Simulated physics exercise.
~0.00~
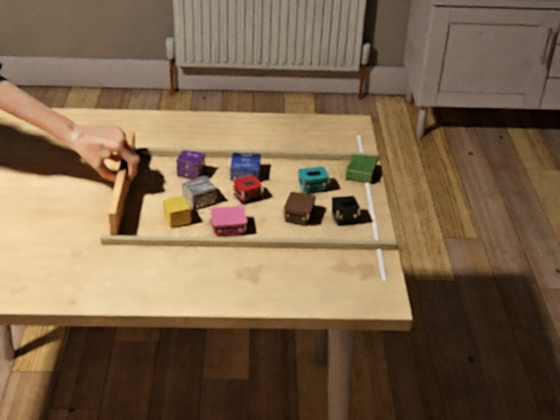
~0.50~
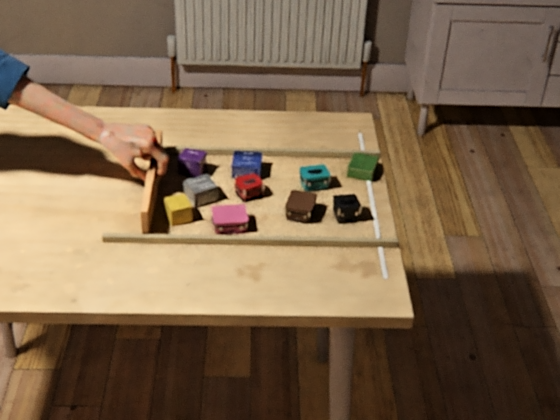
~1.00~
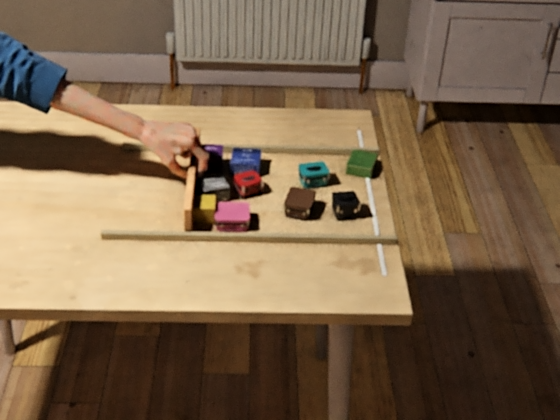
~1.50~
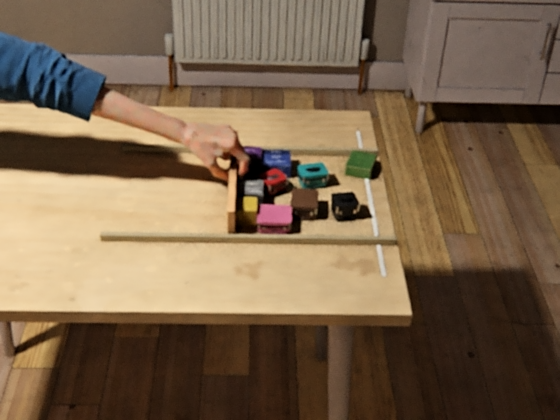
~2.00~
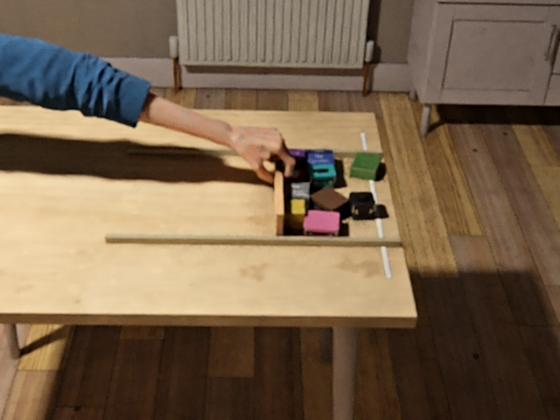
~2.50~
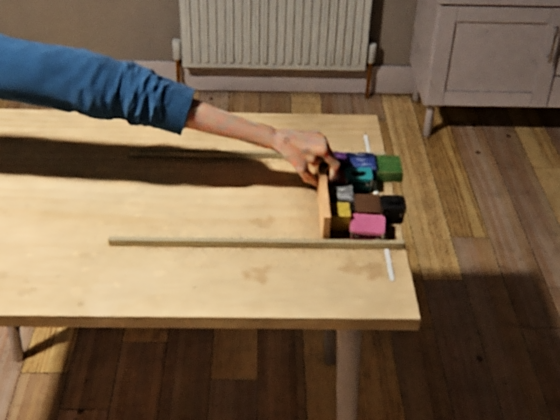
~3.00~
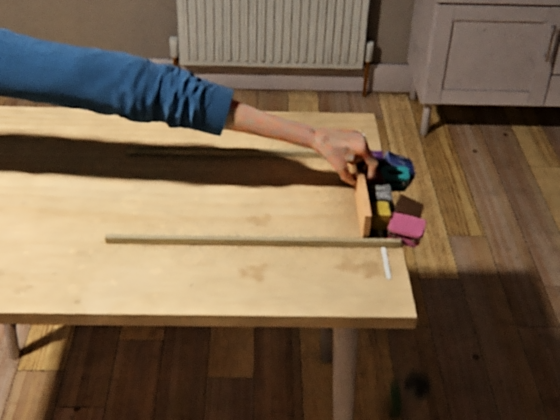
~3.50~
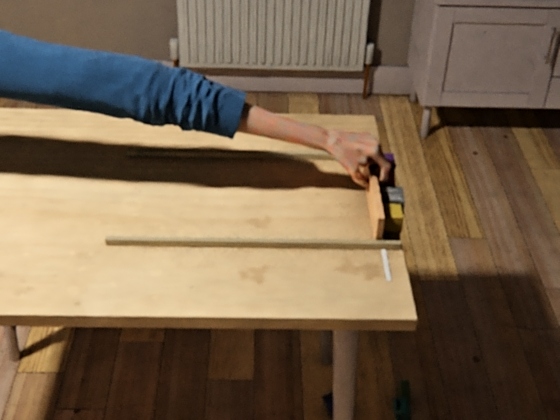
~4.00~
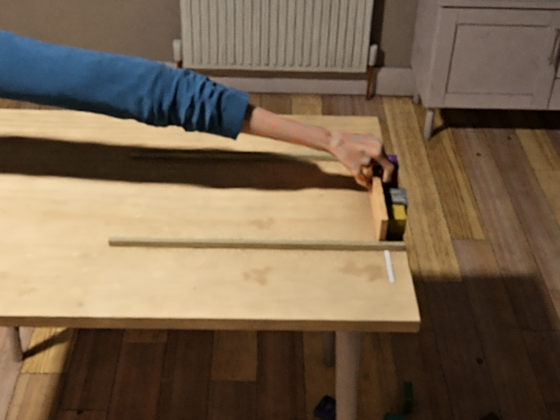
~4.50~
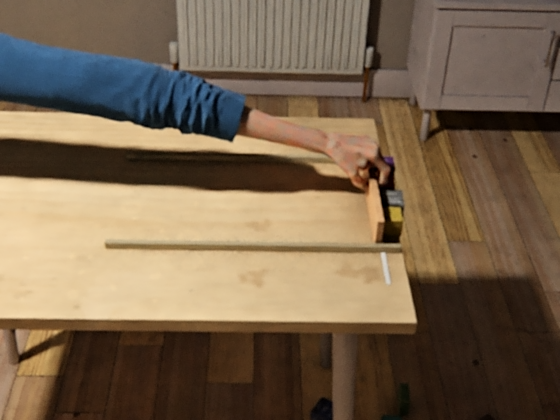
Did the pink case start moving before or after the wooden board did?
The pink case started moving after the board, which was already sliding to the right while the case still sat in its place.
